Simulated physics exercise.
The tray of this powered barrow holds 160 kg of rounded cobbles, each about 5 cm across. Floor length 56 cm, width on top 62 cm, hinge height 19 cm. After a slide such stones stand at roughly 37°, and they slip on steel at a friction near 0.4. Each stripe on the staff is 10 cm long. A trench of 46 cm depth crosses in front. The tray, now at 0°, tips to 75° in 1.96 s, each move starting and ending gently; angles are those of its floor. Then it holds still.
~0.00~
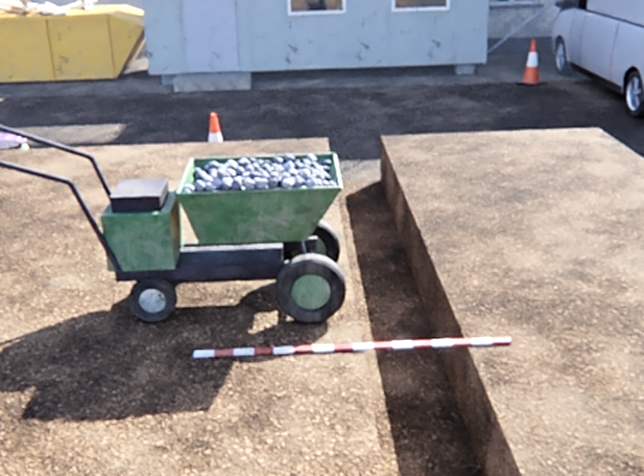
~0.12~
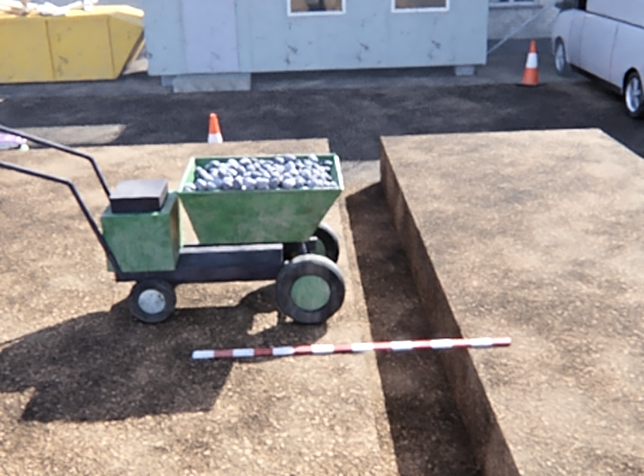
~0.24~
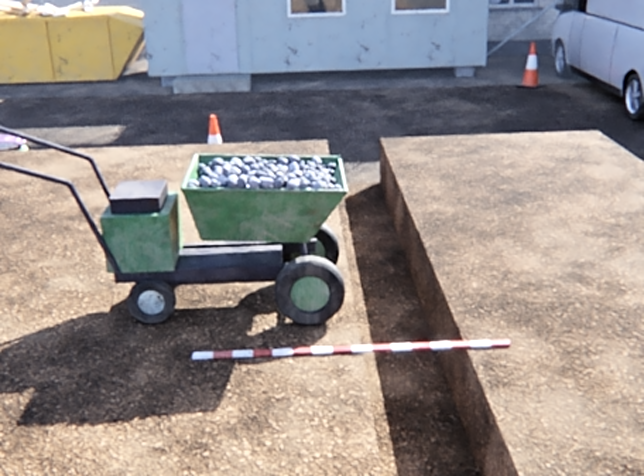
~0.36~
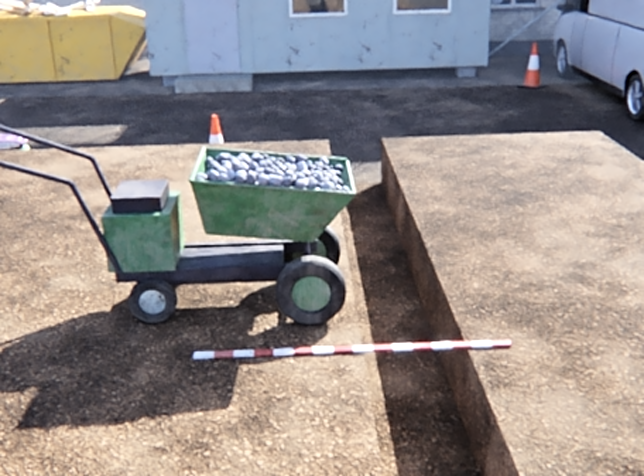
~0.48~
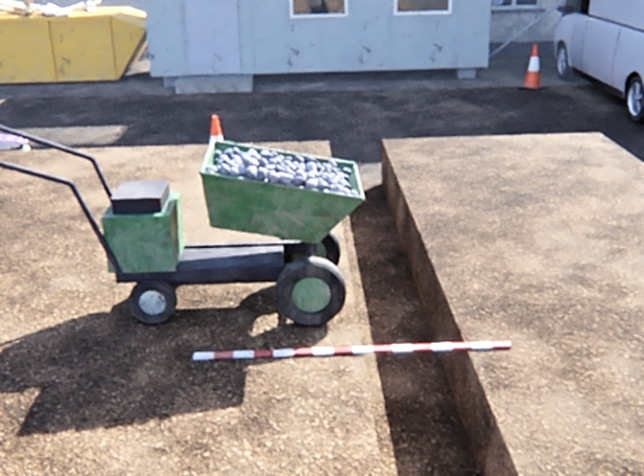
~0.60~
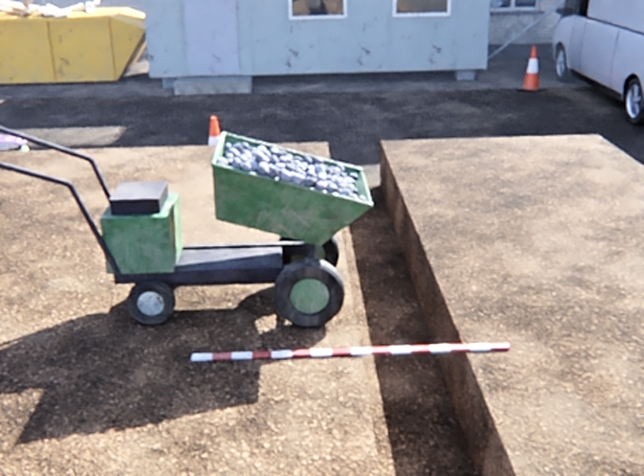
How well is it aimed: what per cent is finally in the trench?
About 67 per cent.
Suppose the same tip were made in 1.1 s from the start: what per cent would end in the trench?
In that case some 55 per cent.
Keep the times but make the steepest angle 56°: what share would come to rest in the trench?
It would be near 35 per cent.
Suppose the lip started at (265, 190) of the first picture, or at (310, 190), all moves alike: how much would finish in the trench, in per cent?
Near 100 per cent from the first place, 100 from the second.
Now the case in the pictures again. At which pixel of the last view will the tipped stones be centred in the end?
Their middle is at about (429, 351).
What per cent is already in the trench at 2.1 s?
About 30 per cent by then.
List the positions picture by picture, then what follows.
Lip at (341, 188), floor tilted 0°, highest stones at (261, 166), in the first frame.
The tray is at 1°, its lip at (343, 189); the top of the load is at (249, 167); the stones move at 0.1 m/s on average, in the second frame.
Lip at (347, 192), floor tilted 3°, highest stones at (238, 167); the stones move at 0.2 m/s on average, in the third frame.
The tray is at 7°, its lip at (355, 194); the top of the load is at (240, 162); the stones move at 0.3 m/s on average, in the fourth frame.
Lip at (364, 199), floor tilted 11°, highest stones at (238, 157); the stones move at 0.4 m/s on average, in the fifth frame.
Lip at (372, 205), floor tilted 17°, highest stones at (243, 152); the stones move at 0.5 m/s on average, in the sixth frame.
After 1.5 s the floor is at 63°; 95 % in the tray, 5 % in the trench, 1 % past the trench; the foremost stones are at (455, 301).
After 2.1 s the floor is at 75°; 44 % in the tray, 28 % in the trench, 28 % past the trench; the foremost stones are at (553, 282).
After 2.4 s the floor is at 75°; 22 % in the tray, 43 % in the trench, 35 % past the trench; the foremost stones are at (589, 276).
After 4.4 s the floor is at 75°; 0 % in the tray, 67 % in the trench, 33 % past the trench; the foremost stones are at (608, 284).
